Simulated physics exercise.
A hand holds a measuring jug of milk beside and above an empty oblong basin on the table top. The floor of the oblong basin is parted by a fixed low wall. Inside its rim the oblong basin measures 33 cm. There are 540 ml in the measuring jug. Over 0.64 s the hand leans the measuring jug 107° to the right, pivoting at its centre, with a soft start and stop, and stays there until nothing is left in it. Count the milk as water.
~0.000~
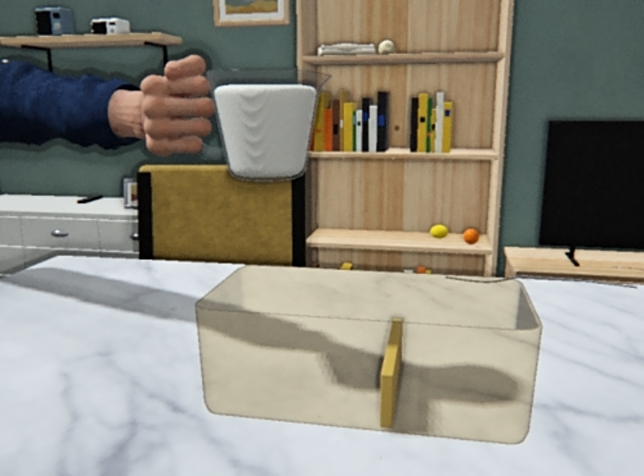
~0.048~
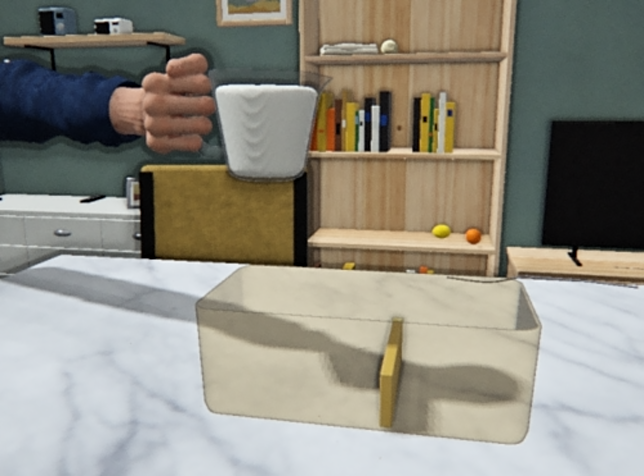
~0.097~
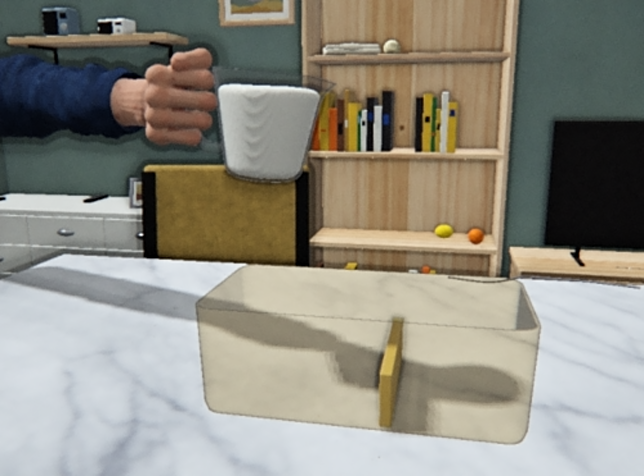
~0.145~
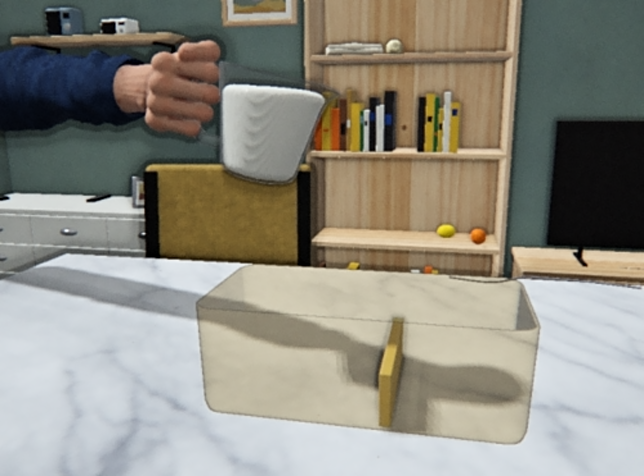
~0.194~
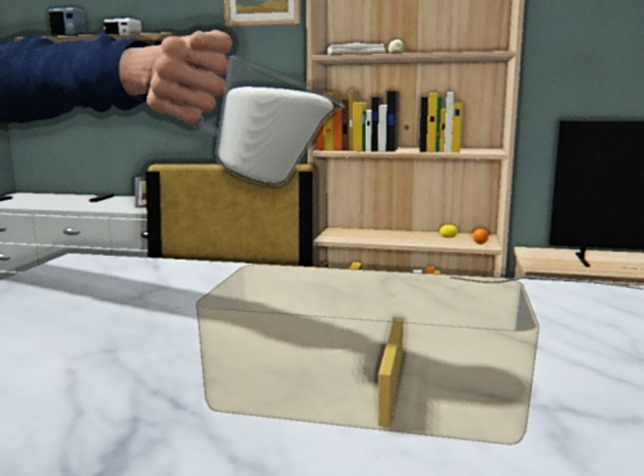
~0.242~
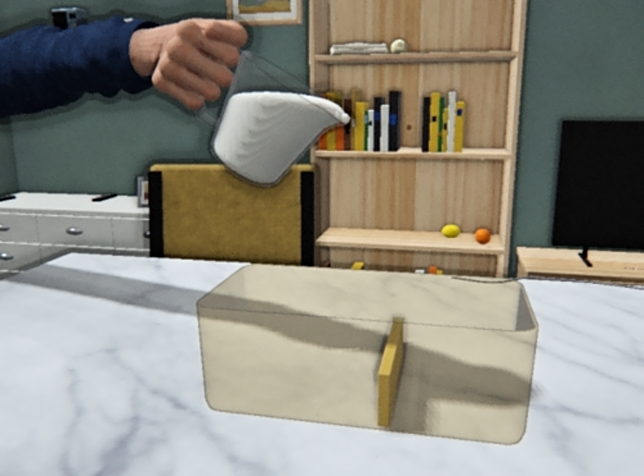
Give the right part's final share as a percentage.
The far part has some 33 per cent.
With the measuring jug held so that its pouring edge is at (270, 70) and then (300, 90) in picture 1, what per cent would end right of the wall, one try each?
In turn about 5 and 5 per cent.
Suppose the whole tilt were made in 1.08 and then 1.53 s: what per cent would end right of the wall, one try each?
In turn about 55 and 65 per cent.
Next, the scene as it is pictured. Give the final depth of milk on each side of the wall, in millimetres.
Left about 12 mm, right about 10 mm.
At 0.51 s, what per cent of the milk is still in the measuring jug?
Some 42 per cent.
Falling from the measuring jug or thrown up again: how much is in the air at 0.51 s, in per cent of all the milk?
Near 38 in a hundred.
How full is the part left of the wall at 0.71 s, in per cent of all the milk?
Some 48 per cent.
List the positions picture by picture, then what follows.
In the first frame, it leans 0°; its right rim is at (332, 74); the milk meets the walls at (220, 90) and (317, 89); the oblong basin's rim runs from (220, 286) to (530, 304); the wall's top is at (393, 345).
In the second frame, it leans 1°; its right rim is at (333, 76); the milk meets the walls at (221, 89) and (318, 90).
In the third frame, it leans 6°; its right rim is at (336, 82); the milk meets the walls at (225, 88) and (321, 92).
In the fourth frame, it leans 13°; its right rim is at (341, 92); the milk meets the walls at (228, 88) and (326, 95).
In the fifth frame, it leans 22°; its right rim is at (345, 106); the milk meets the walls at (232, 92) and (335, 100).
In the sixth frame, it leans 34°; its right rim is at (346, 123); the milk meets the walls at (233, 102) and (338, 110); 1 per cent is over the edge.
After 0.51 s the tilt is 97° and 41 per cent is still to pour, 2 is left of the wall and 19 right of it.
After 0.71 s the tilt is 107° and 4 per cent is still to pour, 48 is left of the wall and 33 right of it.
After 0.92 s the tilt is 107° and 0 per cent is still to pour, 63 is left of the wall and 33 right of it.
After 1.14 s the tilt is 107° and 0 per cent is still to pour, 64 is left of the wall and 33 right of it.
In the end 64 per cent lies left of the wall, 33 right of it and 3 outside.
